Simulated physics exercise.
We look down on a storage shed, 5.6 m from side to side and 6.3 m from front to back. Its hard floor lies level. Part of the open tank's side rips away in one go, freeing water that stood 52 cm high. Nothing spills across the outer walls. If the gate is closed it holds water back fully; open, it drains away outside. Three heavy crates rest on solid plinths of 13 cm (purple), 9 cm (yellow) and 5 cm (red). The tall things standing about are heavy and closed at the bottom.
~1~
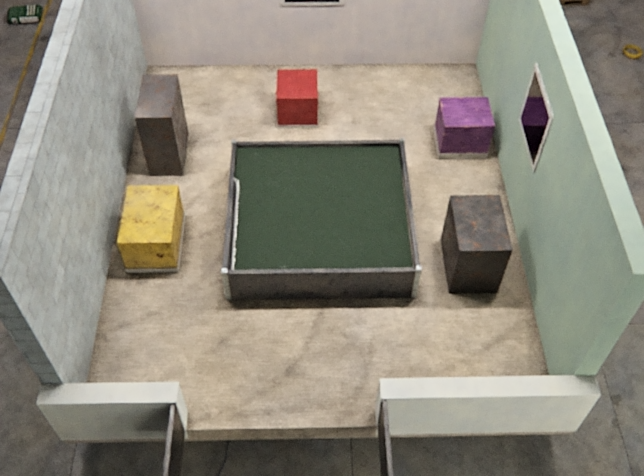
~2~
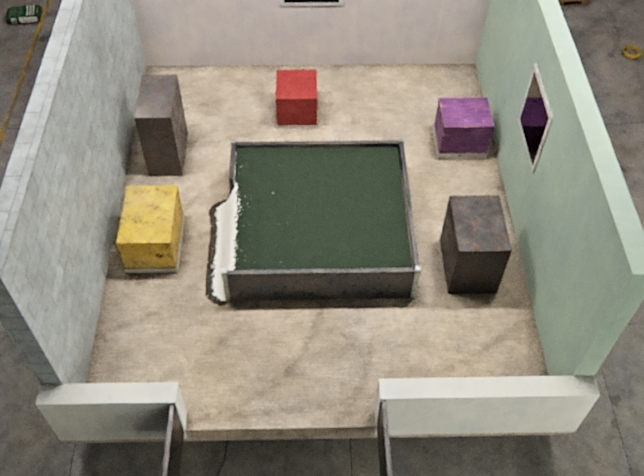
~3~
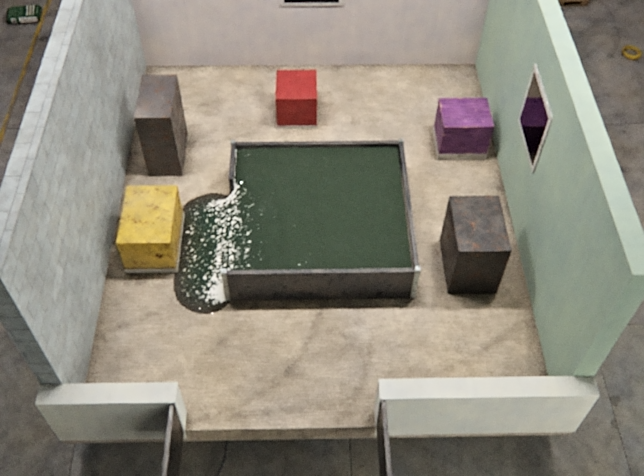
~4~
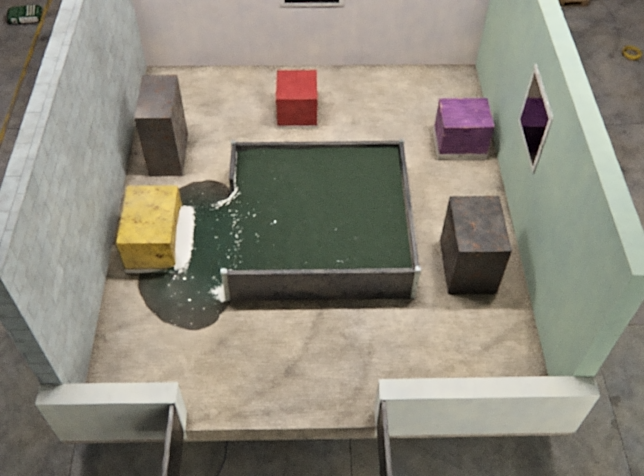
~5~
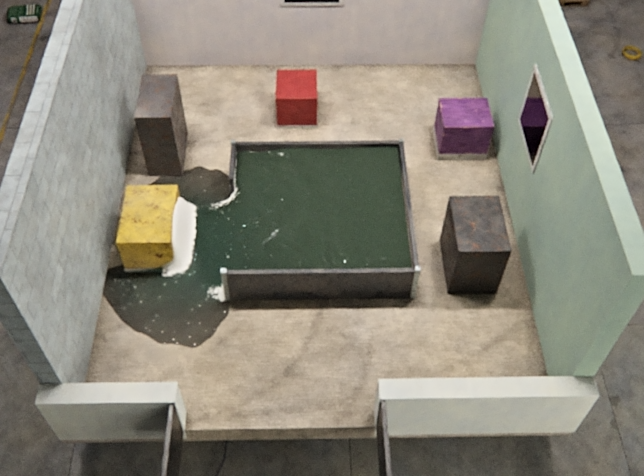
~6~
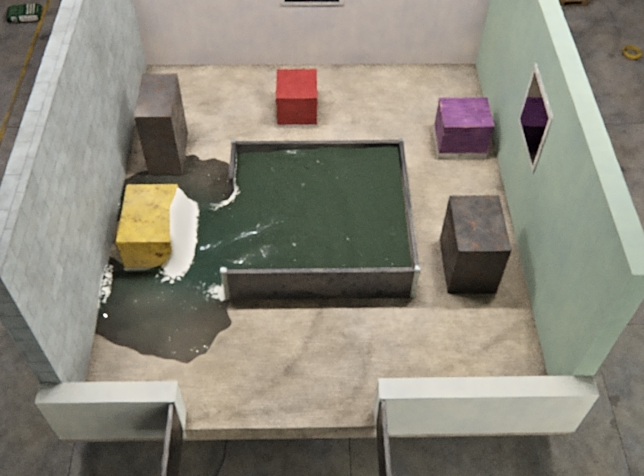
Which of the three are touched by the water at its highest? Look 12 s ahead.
The purple crate keeps dry; the yellow crate is soaked; the red crate is wetted.
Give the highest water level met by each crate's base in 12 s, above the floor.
Peaks in cm: Purple 9, yellow 72, red 13.
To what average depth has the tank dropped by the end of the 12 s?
Some 9 cm.
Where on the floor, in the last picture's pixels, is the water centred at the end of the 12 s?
At about (309, 196).
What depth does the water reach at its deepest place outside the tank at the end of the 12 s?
Roughly 11 cm.
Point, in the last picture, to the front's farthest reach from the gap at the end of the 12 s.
Around (477, 70).
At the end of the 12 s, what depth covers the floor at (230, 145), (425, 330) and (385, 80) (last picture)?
In that order: 7, 5 and 6 cm.
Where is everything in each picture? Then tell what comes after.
The first frame shows still water, 52 cm deep, in the open tank at (320, 206).
In the second frame, water pours out at (232, 241) and has run 0.8 m, to (226, 204); deepest outside 25 cm, 52 cm at the open tank's back.
In the third frame, water pours out at (233, 243) and has run 1.0 m, to (201, 201); deepest outside 28 cm, 52 cm at the open tank's back.
In the fourth frame, the front is at (163, 205), 1.3 m from the gap at (233, 244); 1.8 m2 of floor is under water; 52 cm left at the back of the open tank.
In the fifth frame, water pours out at (233, 243) and has run 1.7 m, to (109, 288); deepest outside 70 cm, 52 cm at the open tank's back.
In the sixth frame, the front is at (124, 185), 2.0 m from the gap at (233, 243); 3.2 m2 of floor is under water; 52 cm left at the back of the open tank.
A moment later water covers 20 % of the floor and is deepest (41 cm) near (191, 250); purple plinth not reached, yellow plinth reached, red plinth not reached.
Soon after water covers 35 % of the floor and is deepest (39 cm) near (81, 411); purple plinth not reached, yellow plinth reached, red plinth reached.
Next water covers 50 % of the floor and is deepest (24 cm) near (81, 411); purple plinth not reached, yellow plinth reached, red plinth reached.
Later on water covers 90 % of the floor and is deepest (16 cm) near (81, 411); purple plinth reached, yellow plinth reached, red plinth reached.
At the end water covers 100 % of the floor and is deepest (11 cm) near (146, 71); highest at the purple plinth 9 cm, highest at the yellow plinth 72 cm, highest at the red plinth 13 cm.
